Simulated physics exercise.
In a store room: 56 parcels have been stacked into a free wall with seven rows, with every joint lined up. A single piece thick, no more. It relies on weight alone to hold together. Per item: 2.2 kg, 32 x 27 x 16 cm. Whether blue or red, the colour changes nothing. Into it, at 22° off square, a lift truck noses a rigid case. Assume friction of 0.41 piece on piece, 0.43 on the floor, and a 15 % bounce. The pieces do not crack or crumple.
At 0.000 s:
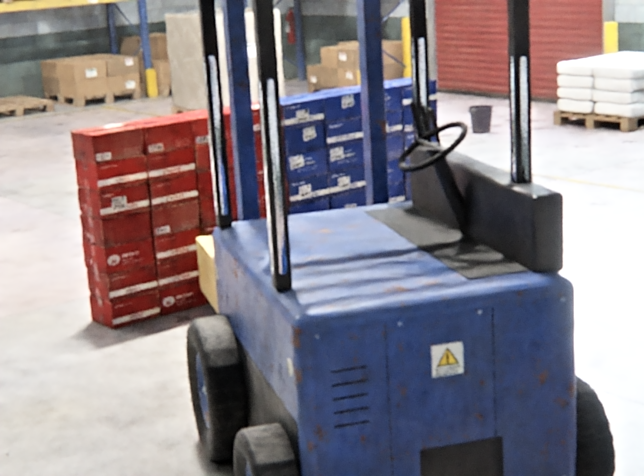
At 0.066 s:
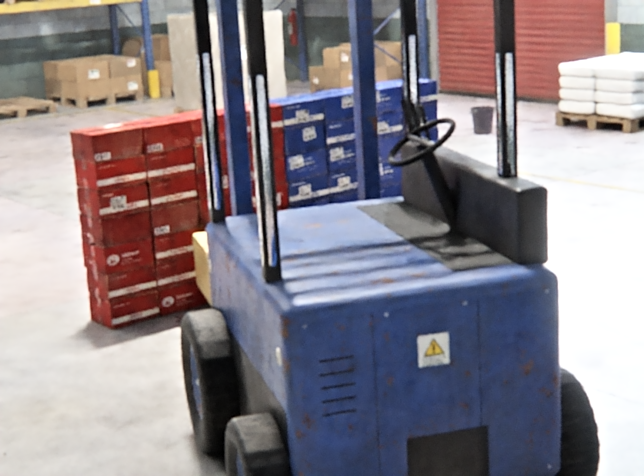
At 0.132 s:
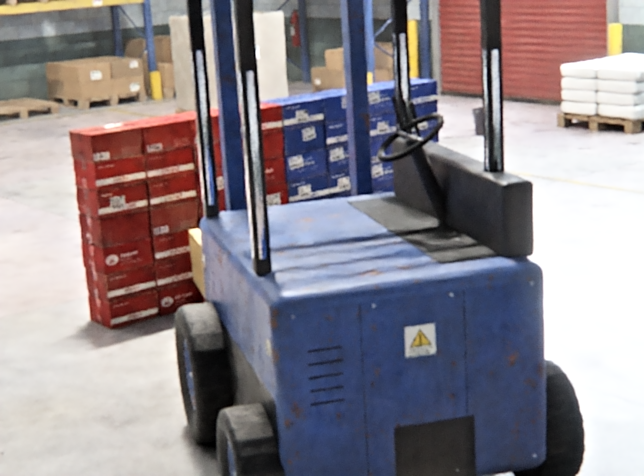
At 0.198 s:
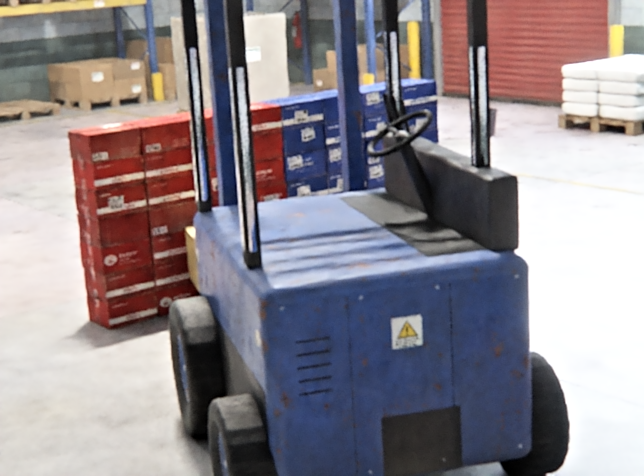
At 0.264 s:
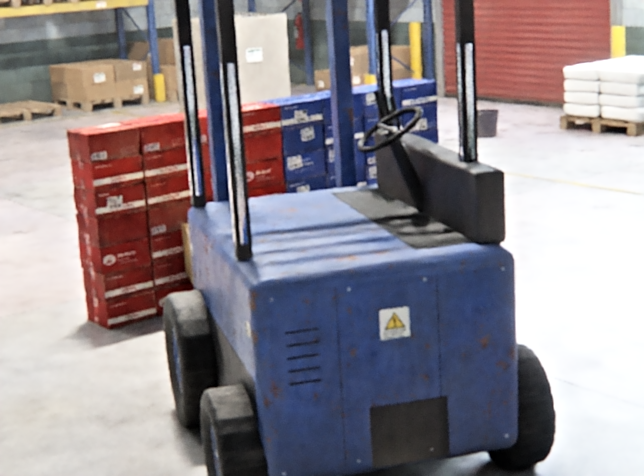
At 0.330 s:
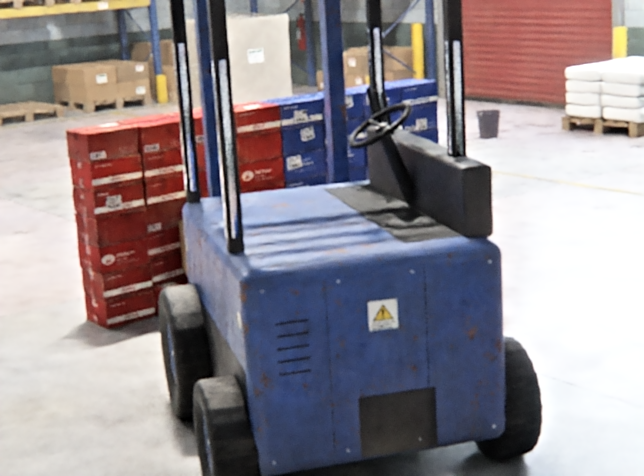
A blue forklift, with no driver in its seat, crept forward across a warehouse floor toward a stacked wall of red and blue boxes, and the wall barely changed as it closed in.
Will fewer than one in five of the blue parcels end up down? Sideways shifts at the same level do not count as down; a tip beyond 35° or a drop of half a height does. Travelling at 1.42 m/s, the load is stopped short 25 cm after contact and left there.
Yes.
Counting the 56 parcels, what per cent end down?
That comes to around 20 percent.
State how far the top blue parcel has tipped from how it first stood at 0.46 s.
Tilt from start: Approx. 0 degrees.
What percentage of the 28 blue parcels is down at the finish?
Roughly 0 percent.
After 0.46 s, none of the 28 blue parcels down (0 of 56 in all colours); top blue parcel shifted 17 mm; top red parcel shifted 25 mm.
After 0.82 s, none of the 28 blue parcels down (6 of 56 in all colours); top blue parcel shifted 18 mm; top red parcel leaning 5°.
After 1.38 s, none of the 28 blue parcels down (12 of 56 in all colours); top blue parcel shifted 19 mm; top red parcel shifted 30 mm.
At rest (2.5 s), none of the 28 blue parcels down (12 of 56 in all colours); top blue parcel shifted 18 mm; top red parcel shifted 30 mm. That is 0 per cent. As the last picture would show them, middles, top blue parcel near (291, 112), top red parcel near (248, 119).
